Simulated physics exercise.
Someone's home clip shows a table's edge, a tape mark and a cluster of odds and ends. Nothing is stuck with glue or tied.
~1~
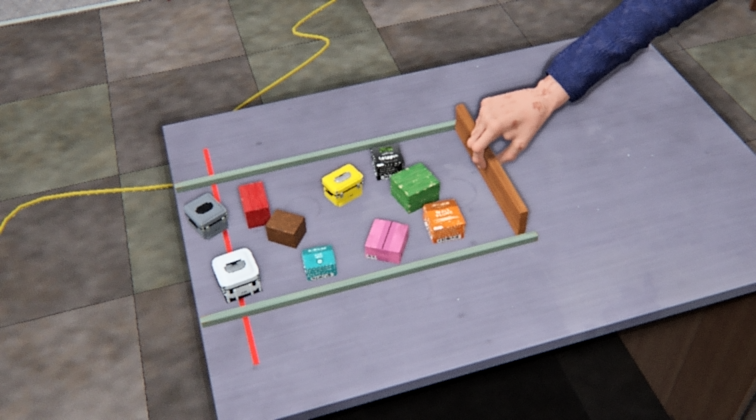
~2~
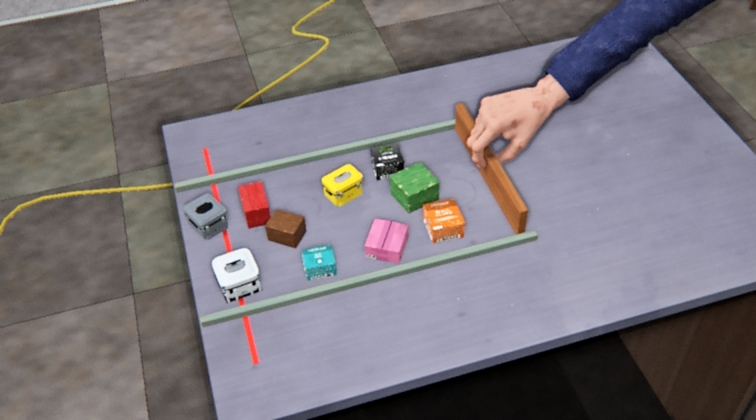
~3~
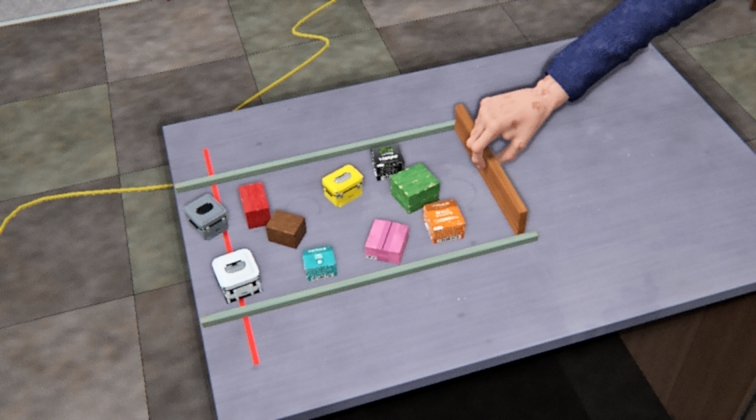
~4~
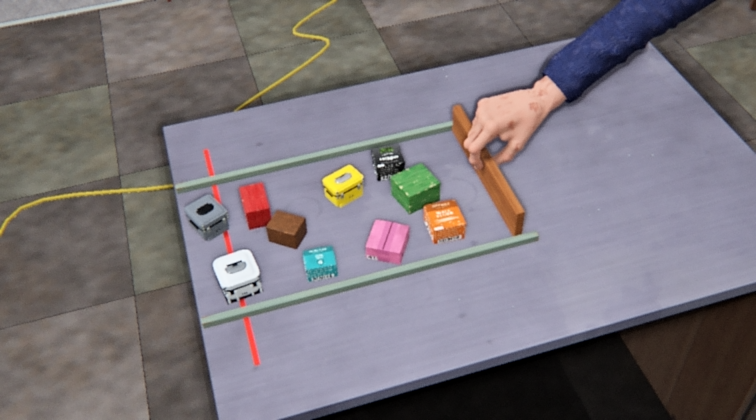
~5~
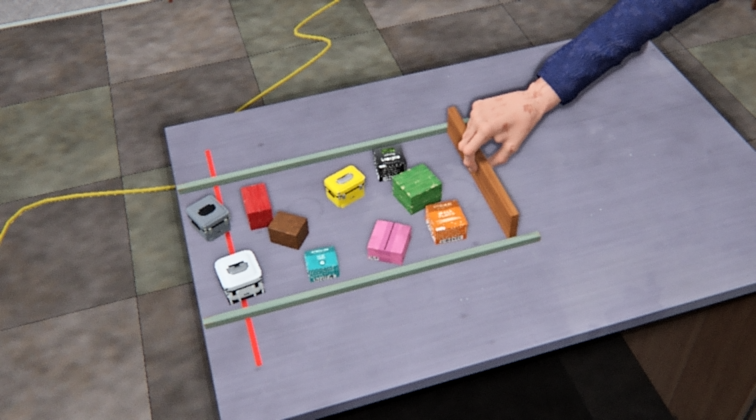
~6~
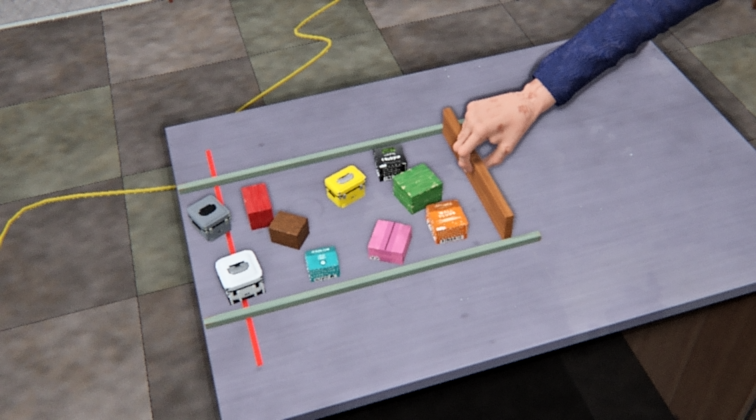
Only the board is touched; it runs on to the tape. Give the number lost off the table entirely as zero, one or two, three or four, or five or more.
The table is going to lose at least five pieces.
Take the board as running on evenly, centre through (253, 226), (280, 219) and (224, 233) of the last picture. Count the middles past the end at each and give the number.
Middles past end - pos 1: 3, pos 2: 2, pos 3: 6.
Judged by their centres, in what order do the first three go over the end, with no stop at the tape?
Order: White case, then grey case, then turquoise box.
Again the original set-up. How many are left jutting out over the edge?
0 of them.
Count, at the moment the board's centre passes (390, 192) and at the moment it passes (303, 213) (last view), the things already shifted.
At first I count 5, and then 10.
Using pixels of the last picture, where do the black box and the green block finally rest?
The first near (203, 192), the second near (209, 238).
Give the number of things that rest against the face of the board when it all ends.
4 of them.
A little later, none off yet; grey case at rest near (210, 219); white case at rest near (240, 276); red block at rest near (258, 207).
Next, none off yet; grey case at rest near (210, 219); white case moving near (237, 277); red block moving near (255, 208).
Later still, one off so far; grey case tilted well over near (179, 232); white case on its side near (174, 325); red block shifted about its own width near (212, 221).
When it is over, the number that fall off is five or more; down, pink box, turquoise box, brown block, red block, white case and grey case.
